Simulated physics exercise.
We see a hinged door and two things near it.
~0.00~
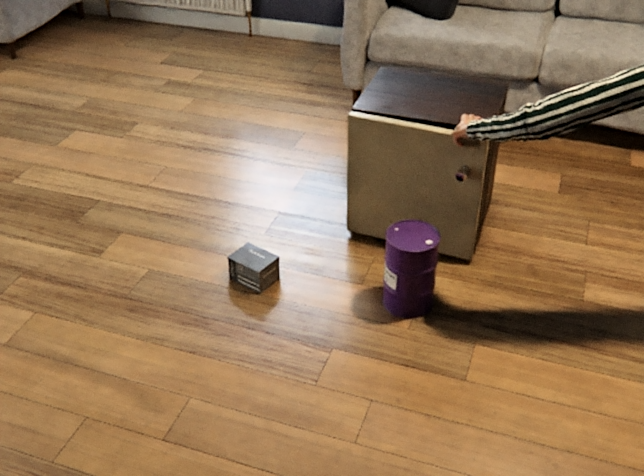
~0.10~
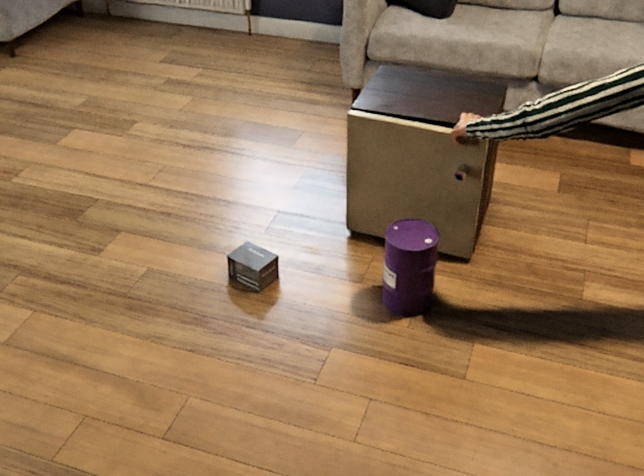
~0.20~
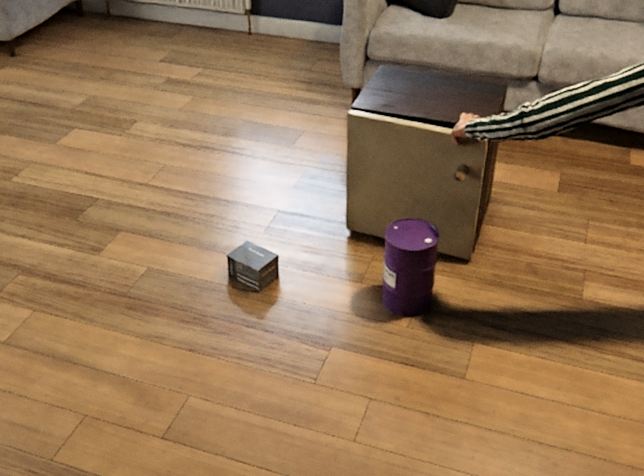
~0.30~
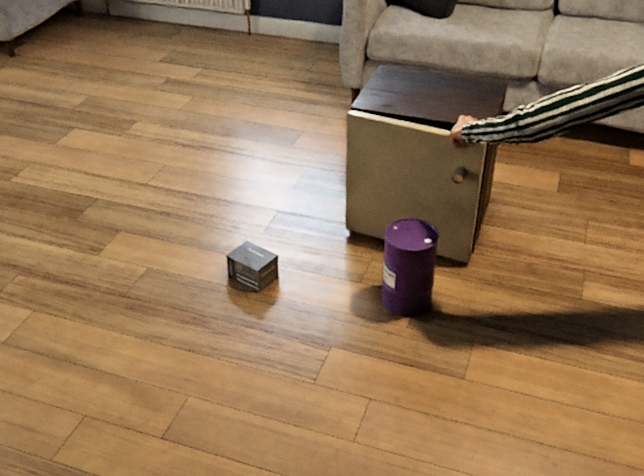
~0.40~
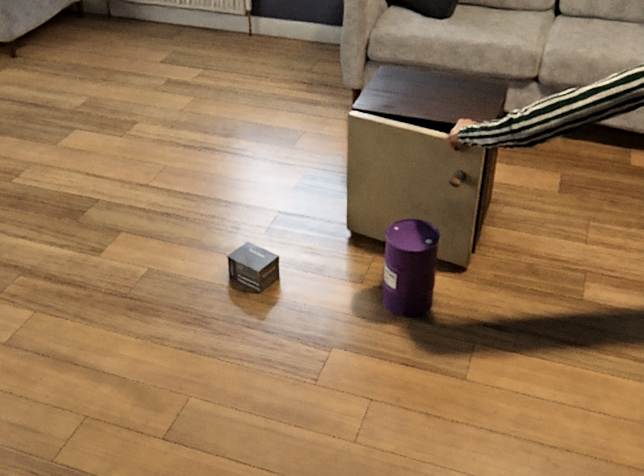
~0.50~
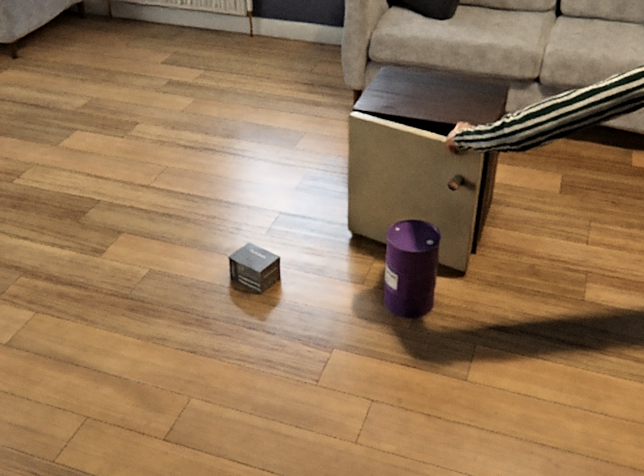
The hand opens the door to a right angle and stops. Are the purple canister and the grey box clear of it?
Outcome: The purple canister is pushed along; the grey box remains where it is.
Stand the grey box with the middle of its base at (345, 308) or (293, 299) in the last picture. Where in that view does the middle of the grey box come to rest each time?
About (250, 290) and (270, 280).
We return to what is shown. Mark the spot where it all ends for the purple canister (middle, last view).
Its middle is close to (275, 290).
By 1.64 s, door 47° open; purple canister shifted about its own width near (382, 282); grey box at rest near (255, 268).
By 2.28 s, door 66° open; purple canister shifted about its own width near (336, 290); grey box at rest near (255, 268).
By 2.78 s, door 81° open; purple canister shifted well along near (297, 290); grey box at rest near (255, 268).
When it is over (3.6 s), the purple canister gets knocked, near (275, 290); the grey box escapes contact, near (255, 268).
